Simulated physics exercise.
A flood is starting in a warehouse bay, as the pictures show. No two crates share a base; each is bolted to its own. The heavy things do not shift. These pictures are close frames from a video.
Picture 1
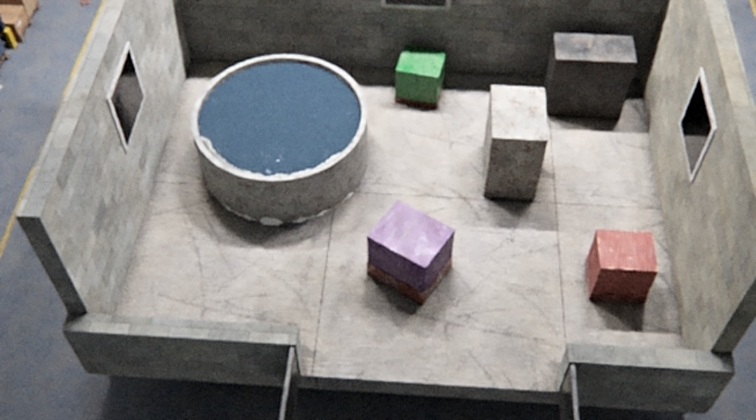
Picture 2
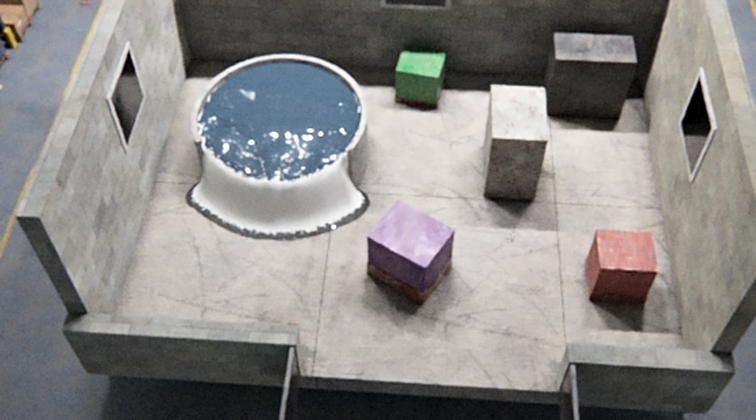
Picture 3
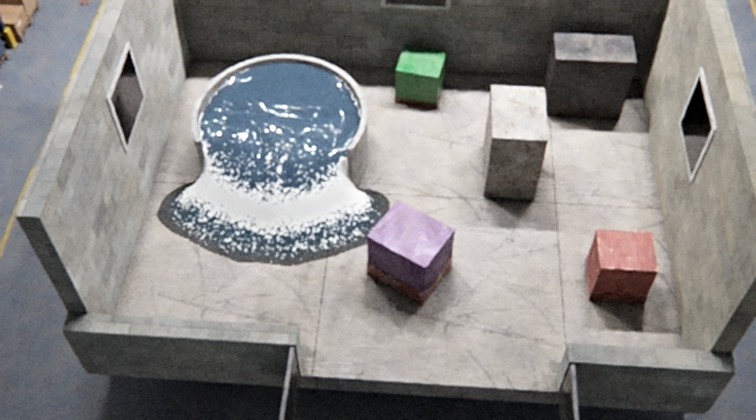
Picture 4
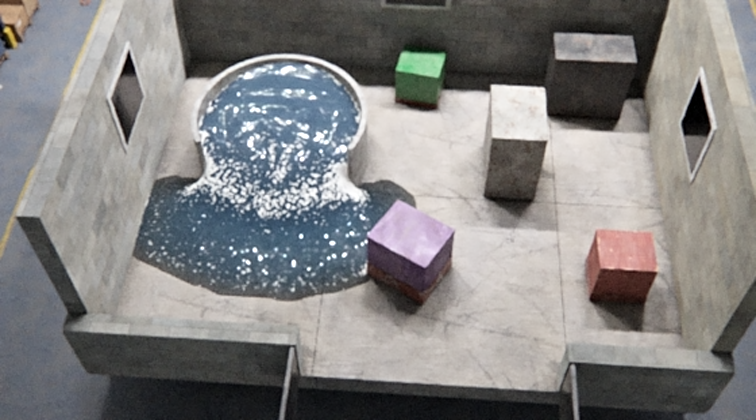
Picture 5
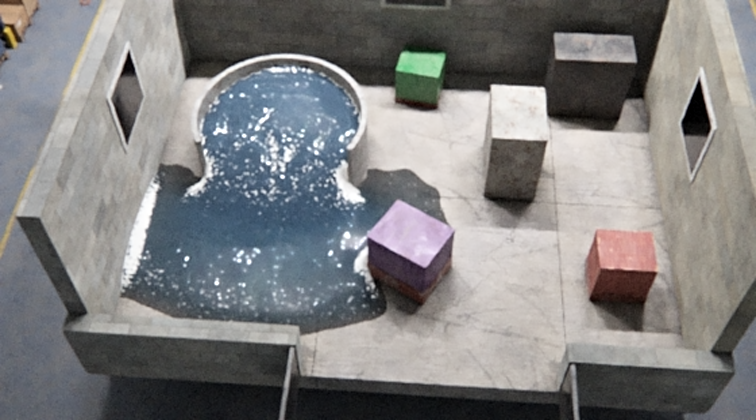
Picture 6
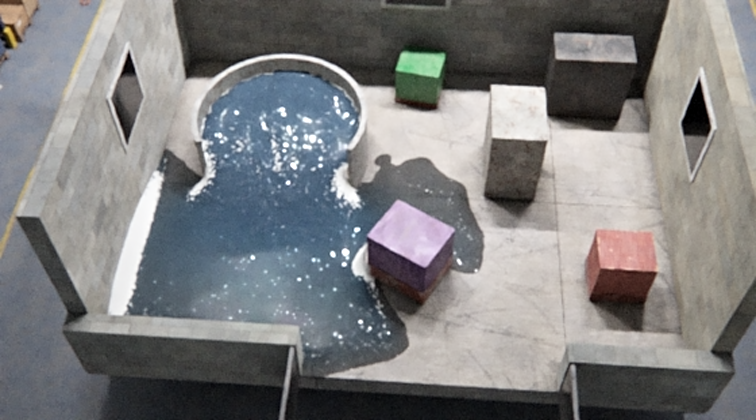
In the video, water pours from the front of a round tank in a walled warehouse bay, spreading across the pale floor to the left wall and front edge, then around a purple crate while the crates stay still.
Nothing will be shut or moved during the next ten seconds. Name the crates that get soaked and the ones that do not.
One by one: The red crate is going to stay free of water; the purple crate is going to get water on it; the green crate is going to get water on it.
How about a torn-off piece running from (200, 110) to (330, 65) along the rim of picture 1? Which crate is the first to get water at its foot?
Answer: The one in green.
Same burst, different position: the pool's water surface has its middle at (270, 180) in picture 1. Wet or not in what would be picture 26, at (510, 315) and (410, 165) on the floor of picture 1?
First point soaked, second point untouched.
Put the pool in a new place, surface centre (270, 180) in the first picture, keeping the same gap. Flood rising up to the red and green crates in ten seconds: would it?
Then: The red crate is spared; the green crate is wetted.
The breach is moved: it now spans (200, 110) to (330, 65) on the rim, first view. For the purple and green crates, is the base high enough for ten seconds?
Purple crate stays untouched; green crate gets drenched.
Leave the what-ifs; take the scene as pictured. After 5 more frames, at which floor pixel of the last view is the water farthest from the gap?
Pixel estimate: (583, 309).
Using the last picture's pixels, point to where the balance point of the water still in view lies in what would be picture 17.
It's close to (262, 246).
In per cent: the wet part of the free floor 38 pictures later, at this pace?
Around 85 percent.
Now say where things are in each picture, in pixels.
The first picture shows still water in the round tank at (280, 118).
In the second picture, water pours out at (272, 204) and has run to (191, 196).
In the third picture, water pours out at (272, 208) and has run to (164, 212).
In the fourth picture, the front is at a hidden place, out from the gap at (273, 210).
In the fifth picture, water pours out at (273, 211) and has run to a hidden place.
In the sixth picture, the front is at (476, 252), out from the gap at (273, 212).
A moment on, water covers 40 % of the floor; the red crate water round its plinth, the purple crate water round its plinth, the green crate not reached.
Next, water covers 50 % of the floor; the red crate water round its plinth, the purple crate water round its plinth, the green crate not reached.
Then, water covers 60 % of the floor; the red crate water round its plinth, the purple crate water round its plinth, the green crate water round its plinth.
Later, water covers 85 % of the floor; the red crate water round its plinth, the purple crate water round its plinth, the green crate water round its plinth.
In the end, water covers 100 % of the floor; the red crate stayed above the water, the purple crate was topped, the green crate was topped.
